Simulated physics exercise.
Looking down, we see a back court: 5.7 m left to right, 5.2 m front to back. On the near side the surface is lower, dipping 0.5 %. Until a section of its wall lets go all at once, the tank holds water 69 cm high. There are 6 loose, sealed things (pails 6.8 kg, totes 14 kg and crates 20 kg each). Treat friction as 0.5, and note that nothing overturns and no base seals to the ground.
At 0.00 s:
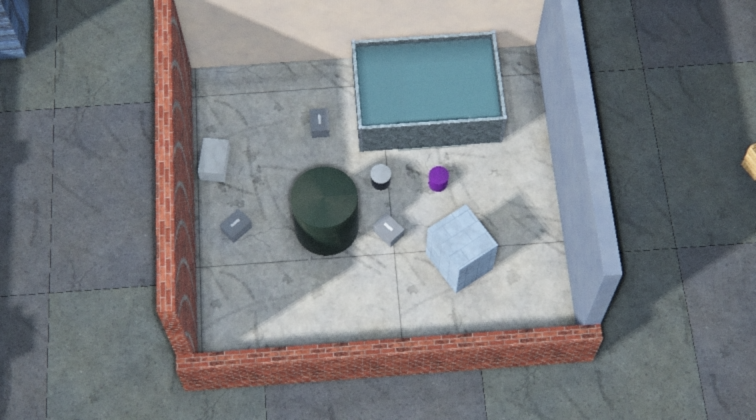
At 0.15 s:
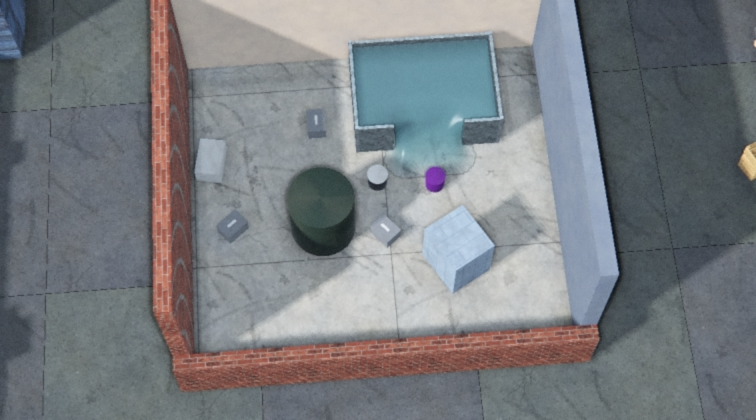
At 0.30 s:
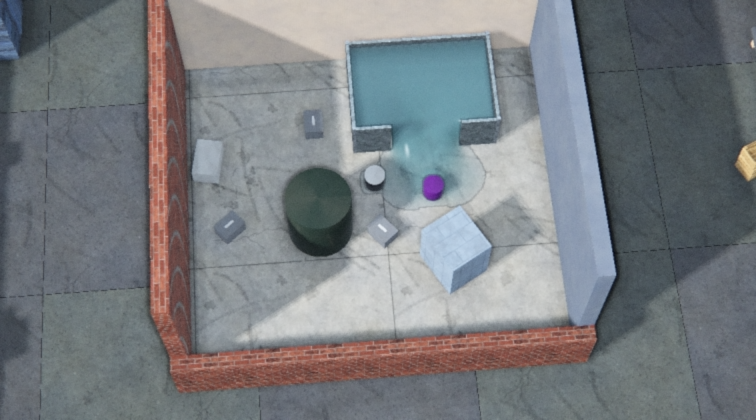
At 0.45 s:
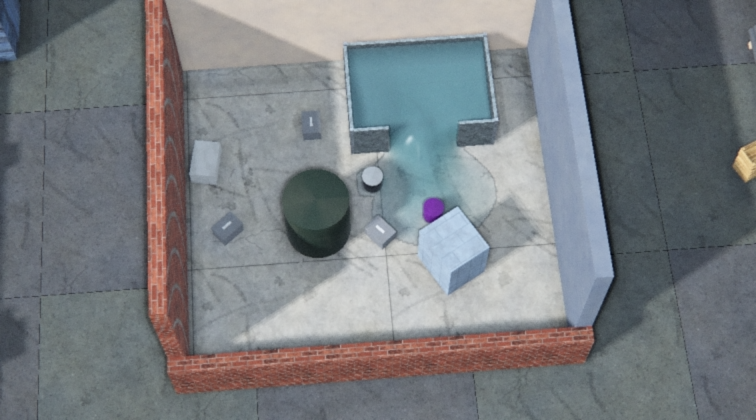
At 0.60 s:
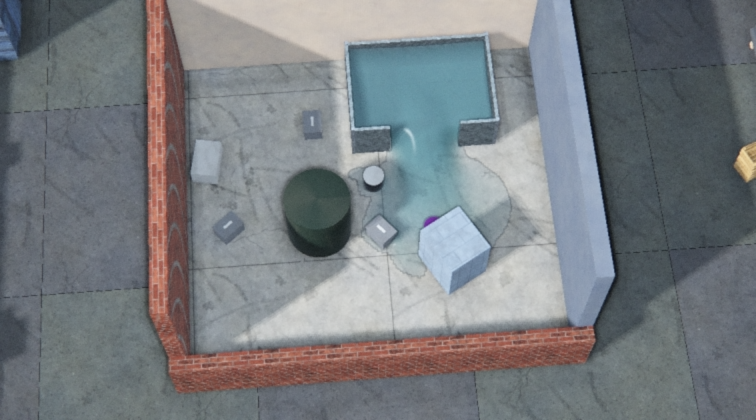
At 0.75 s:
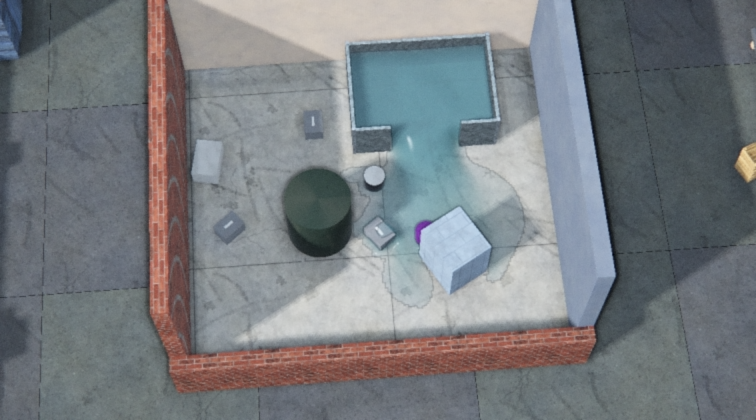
Water poured through a gap in the front of the raised tank and spread across the walled court, pushing the small purple pail toward the pale blue block, where it slipped along the block's left side.
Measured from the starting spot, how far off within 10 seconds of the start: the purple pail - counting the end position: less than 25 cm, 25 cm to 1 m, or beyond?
It relocates a long way.
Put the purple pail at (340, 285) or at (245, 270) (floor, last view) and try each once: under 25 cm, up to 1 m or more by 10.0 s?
Well, the first time it covers a big distance, and the second time it covers a big distance.
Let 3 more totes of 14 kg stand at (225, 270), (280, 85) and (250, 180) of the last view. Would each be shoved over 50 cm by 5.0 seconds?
Going one by one: Too far, not far enough, not far enough.
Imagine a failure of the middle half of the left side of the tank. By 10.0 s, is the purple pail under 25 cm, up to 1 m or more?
In that scenario the purple pail would have stayed in place.
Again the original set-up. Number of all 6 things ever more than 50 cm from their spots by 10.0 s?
That comes to 4.
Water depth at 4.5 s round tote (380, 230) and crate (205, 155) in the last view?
I'd put it at 10 cm and 5 cm respectively.
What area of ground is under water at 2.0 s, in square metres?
Roughly 15 m2.
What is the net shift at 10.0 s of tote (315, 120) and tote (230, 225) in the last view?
In that order: 5 cm, 80 cm.
After 2.0 s the purple pail is near (316, 337), 3.2 m from its start, afloat; 1 afloat.
After 4.5 s the purple pail is near (198, 260), 3.9 m from its start, afloat; 1 afloat.
After 7.0 s the purple pail is near (260, 134), 2.8 m from its start, aground; 0 afloat.
After 10.0 s the purple pail is near (271, 83), 3.1 m from its start, afloat; 3 afloat.
